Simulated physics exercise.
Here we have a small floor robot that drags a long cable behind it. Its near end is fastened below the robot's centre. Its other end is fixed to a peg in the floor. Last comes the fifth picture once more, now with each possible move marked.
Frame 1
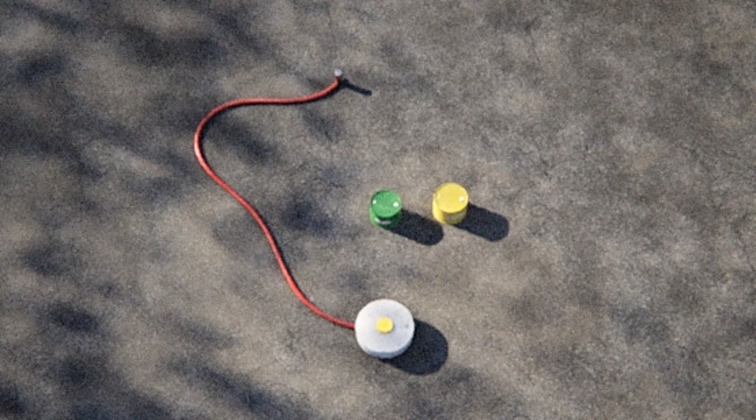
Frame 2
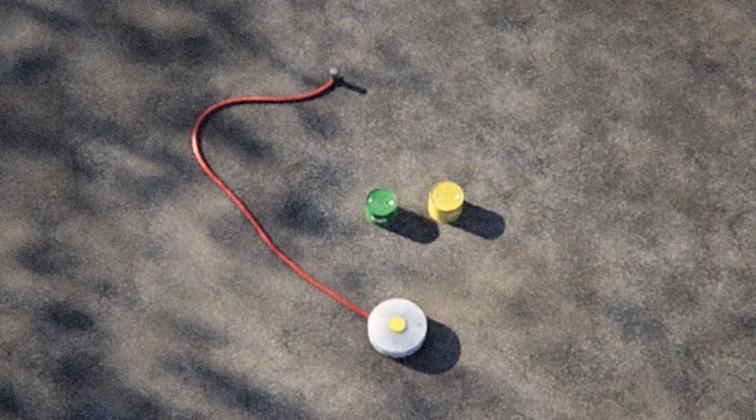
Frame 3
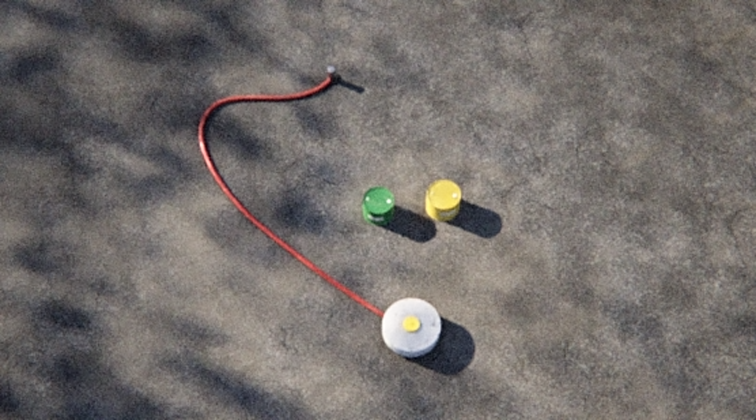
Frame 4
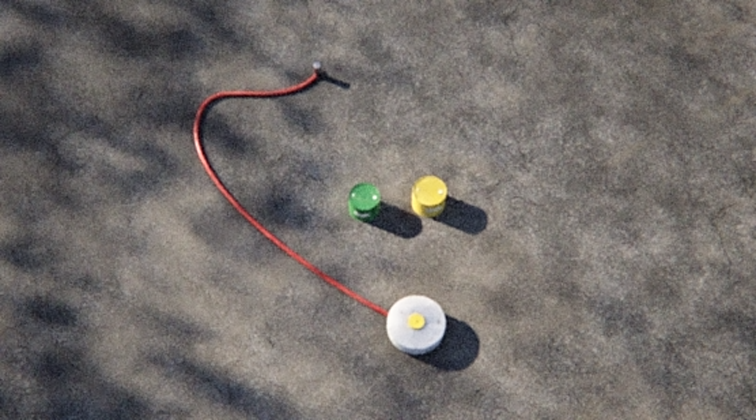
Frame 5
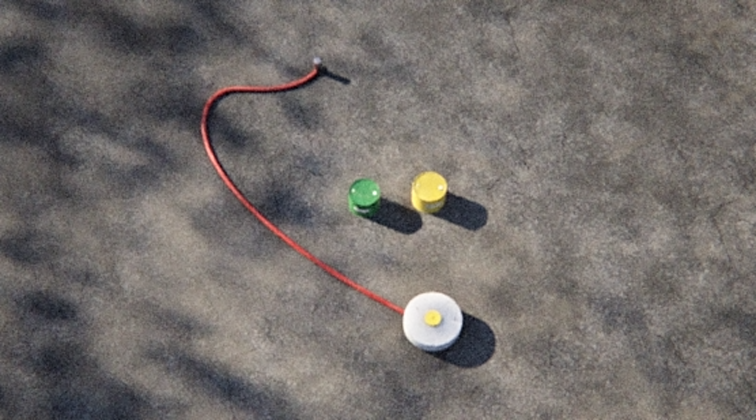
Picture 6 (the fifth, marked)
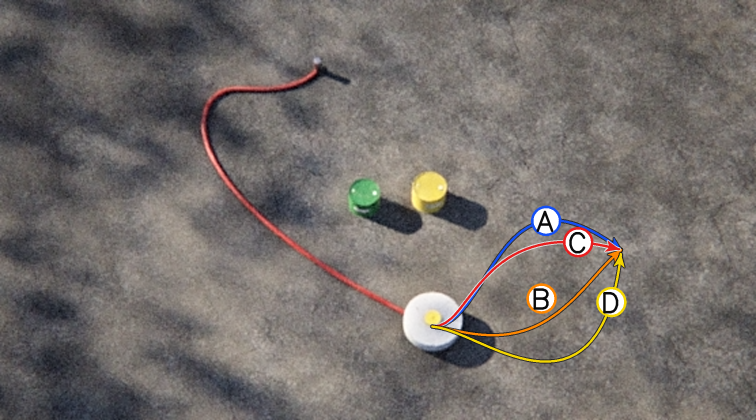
In this clip, a round white device with a yellow centre moves right across grey ground, pulling the nearer part of a curving red cord straighter, while a green pot and a yellow pot stand beside each other above it.
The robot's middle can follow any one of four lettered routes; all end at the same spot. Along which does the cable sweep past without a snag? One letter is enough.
Take D.
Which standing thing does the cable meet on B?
It is the green pot.
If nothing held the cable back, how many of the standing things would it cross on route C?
It sweeps two.
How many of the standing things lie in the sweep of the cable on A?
Two.
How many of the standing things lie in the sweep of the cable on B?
In all, one.
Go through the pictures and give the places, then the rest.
Peg (339, 77); yellow pot (450, 204); green pot (386, 210), in the first frame.
Robot (397, 329); yellow pot (446, 202), in the second frame.
Robot (411, 328); peg (332, 74), in the third frame.
Robot (416, 326); green pot (364, 202), in the fourth frame.
Robot (433, 322); yellow pot (429, 193); green pot (364, 198); peg (318, 66), in the fifth frame.
On the marked copy, A from (432, 327) via (509, 244) to (621, 250); B from (432, 327) via (542, 323) to (621, 250); C from (432, 327) via (508, 258) to (619, 249); D from (432, 327) via (569, 357) to (621, 254).
Following D. Soon after the start, robot (533, 357), middle of the cable (318, 223).
Later, robot (610, 306), middle of the cable (366, 239).
In the end, robot (623, 245), middle of the cable (375, 237); nothing has been touched.
As for the rest, A meets the yellow pot and green pot; B meets the green pot; C meets the yellow pot and green pot.
